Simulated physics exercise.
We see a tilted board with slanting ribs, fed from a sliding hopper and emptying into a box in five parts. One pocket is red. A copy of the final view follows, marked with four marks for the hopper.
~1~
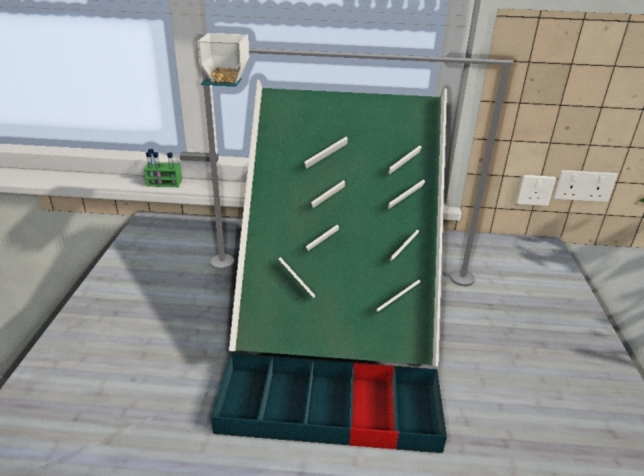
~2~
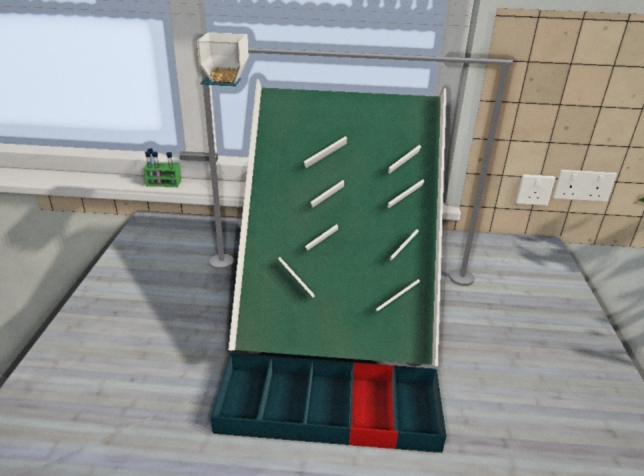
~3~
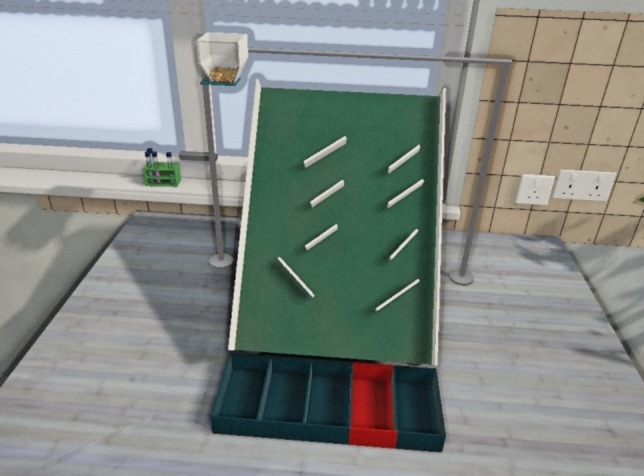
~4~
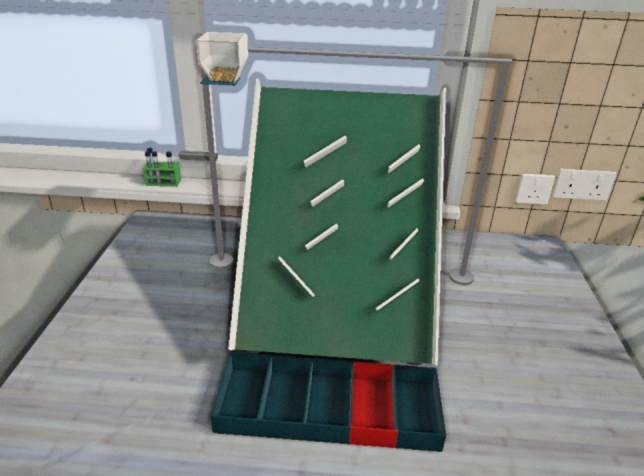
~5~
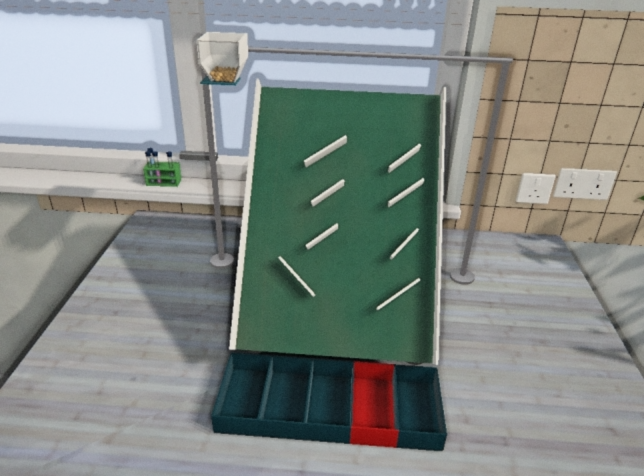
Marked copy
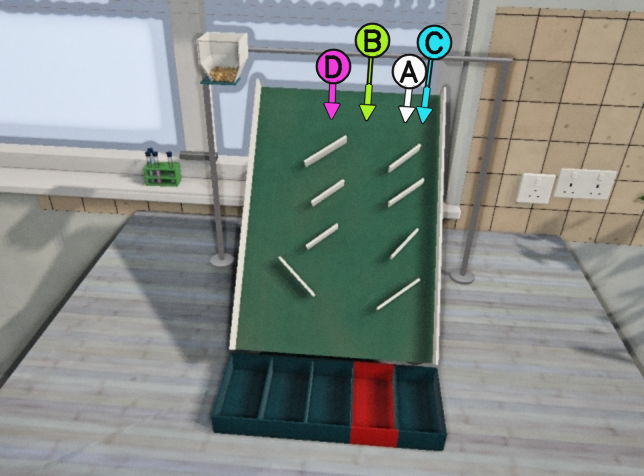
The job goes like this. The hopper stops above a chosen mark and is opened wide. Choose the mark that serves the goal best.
Choose B.
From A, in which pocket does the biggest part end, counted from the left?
The third.
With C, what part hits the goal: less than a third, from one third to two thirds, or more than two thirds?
Mark C gives less than a third.
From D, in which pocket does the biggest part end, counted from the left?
The first from the left.
On the marked copy, mark A meets the board at (405, 116); mark B meets the board at (366, 114); mark C meets the board at (423, 117); mark D meets the board at (331, 113).
For mark A, just a few in the red pocket, the larger part in other pockets, roughly a quarter outside the box.
For mark B, roughly a third in the red pocket, roughly half in other pockets, about a tenth outside the box.
For mark C, just a few in the red pocket, roughly two thirds in other pockets, roughly a third outside the box.
For mark D, just a few in the red pocket, the larger part in other pockets, about a tenth outside the box.
